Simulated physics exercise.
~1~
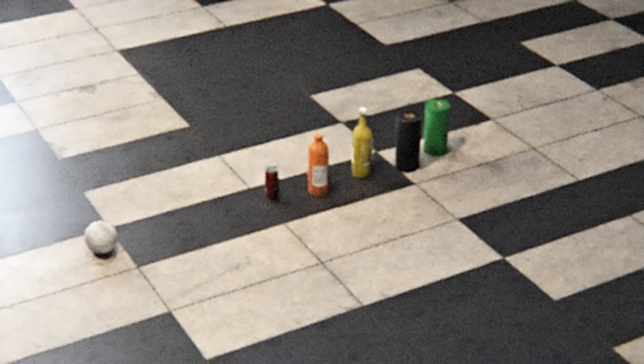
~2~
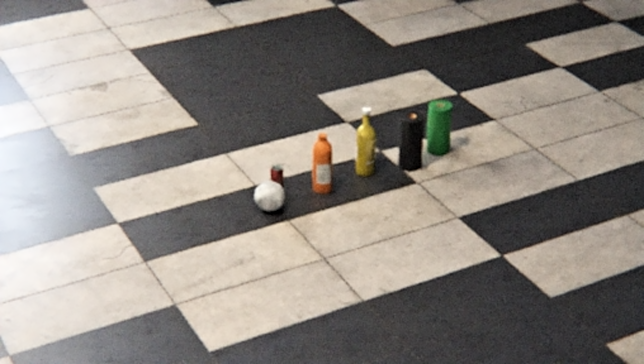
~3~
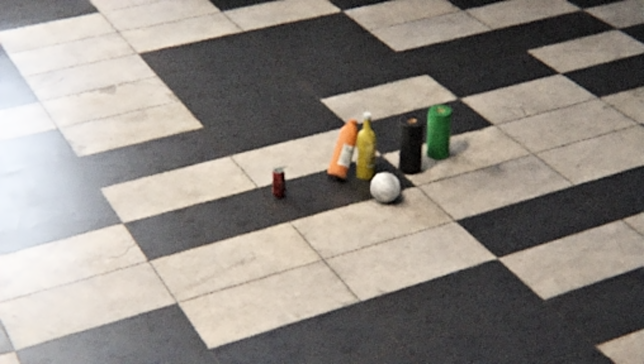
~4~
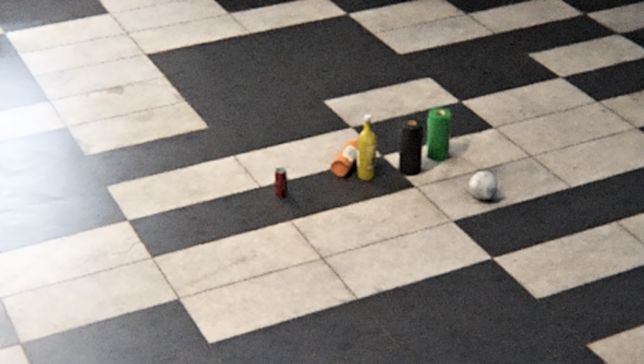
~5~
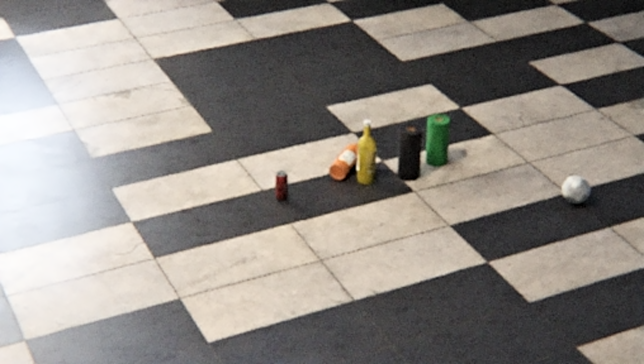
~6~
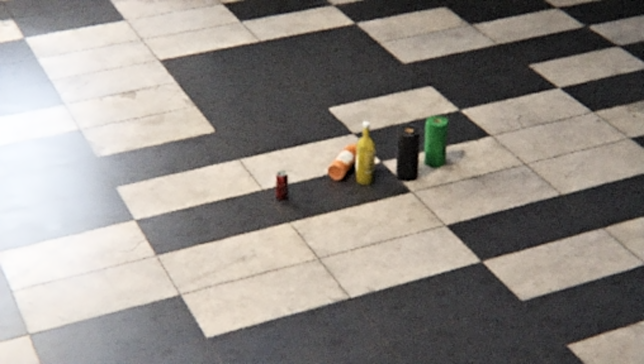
On a floor of black and pale tiles, a white ball rolled right past a small red can and a row of bottles and rolls; the orange bottle tipped over beside the yellow one, and the ball rolled out of view, leaving the others standing.
